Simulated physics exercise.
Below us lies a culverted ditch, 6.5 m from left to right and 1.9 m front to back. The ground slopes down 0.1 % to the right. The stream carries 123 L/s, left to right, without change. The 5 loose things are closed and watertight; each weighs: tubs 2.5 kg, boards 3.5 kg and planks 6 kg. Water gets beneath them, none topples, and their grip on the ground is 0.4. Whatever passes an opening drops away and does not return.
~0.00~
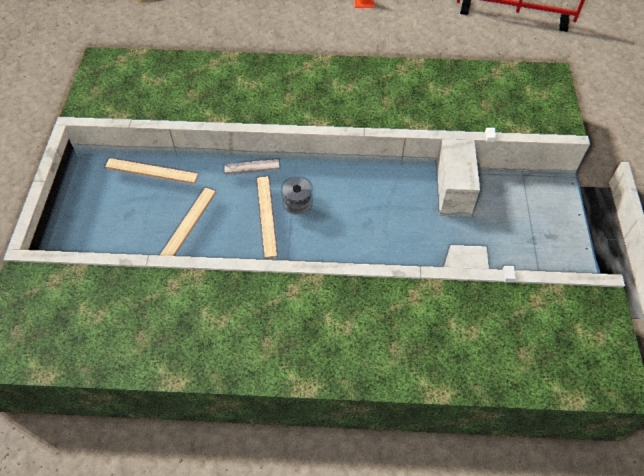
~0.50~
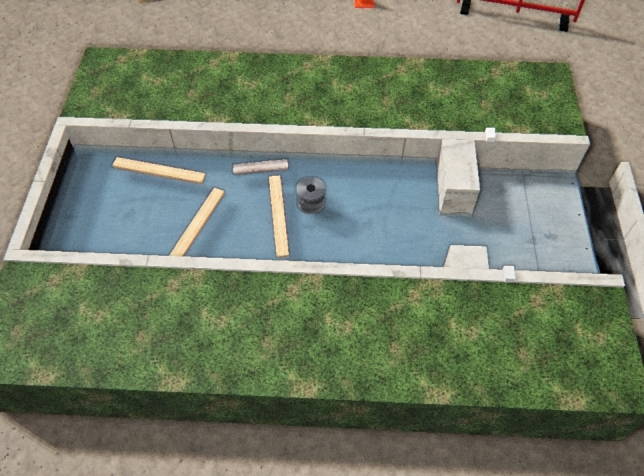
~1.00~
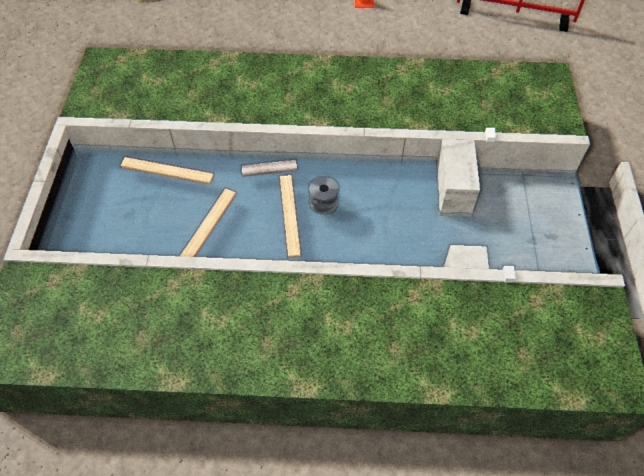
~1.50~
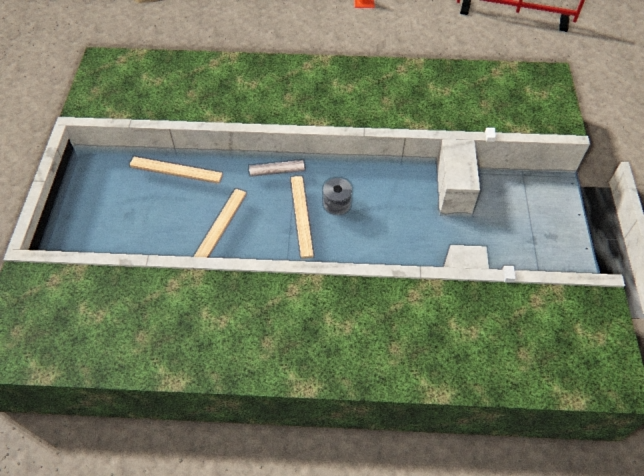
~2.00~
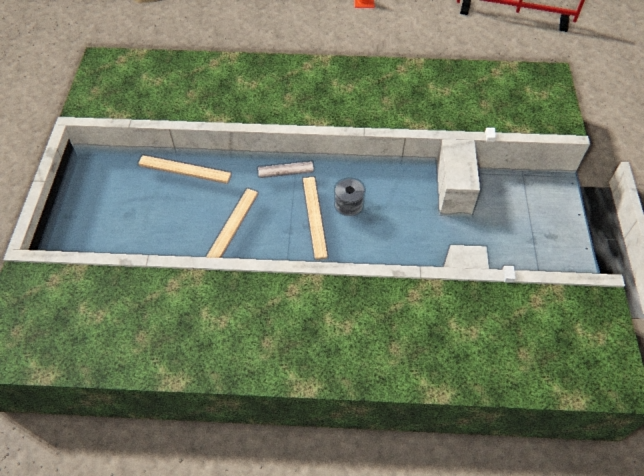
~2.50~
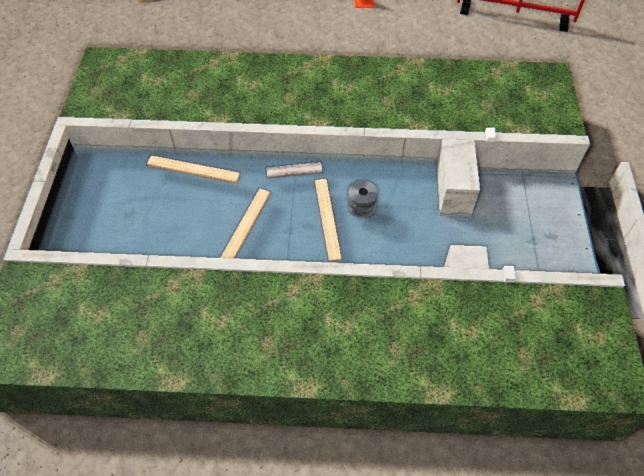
At first, four light-coloured planks and a dark round tub float in the left and middle parts of a shallow, concrete-walled channel of water between grassy banks. Then all five drift slowly and steadily to the right, keeping roughly their spacing, and the tub, still in front, ends nearer the concrete blocks.
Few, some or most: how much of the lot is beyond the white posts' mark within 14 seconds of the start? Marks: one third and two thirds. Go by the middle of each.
Share: Less than a third.
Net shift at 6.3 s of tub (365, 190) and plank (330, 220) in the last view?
In that order: Gone out, 200 cm.
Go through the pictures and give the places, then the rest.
The first picture shows a tub at (297, 189), afloat; a plank at (267, 215) floats; about 2020 L in view; 0 of 5 have shifted.
The second picture shows a tub at (311, 188) floats, 17 cm from its start; a plank at (278, 214) floats, 15 cm from its start; about 2020 L in view; 5 of 5 have shifted.
The third picture shows a tub at (324, 188) floats, 32 cm from its start; a plank at (290, 214) floats, 28 cm from its start; about 2020 L in view; 5 of 5 have shifted.
The fourth picture shows a tub at (338, 189), afloat, 49 cm from its start; a plank at (302, 215) floats, 43 cm from its start; 20 cm deep round most things; 5 of 5 have shifted.
The fifth picture shows a tub at (350, 190) floats, 64 cm from its start; a plank at (315, 216), afloat, 59 cm from its start; about 2030 L in view; 5 of 5 have shifted.
The sixth picture shows a tub at (363, 192), afloat, 80 cm from its start; a plank at (328, 218) floats, 75 cm from its start; about 2030 L in view; 5 of 5 have shifted.
After 3.5 s 0 of 5 are over the mark; 5 afloat.
After 6.3 s 1 of 5 are over the mark; 4 afloat.
After 10.0 s 1 of 5 are over the mark; 4 afloat.
After 14.0 s 1 of 5 are over the mark; 4 afloat.
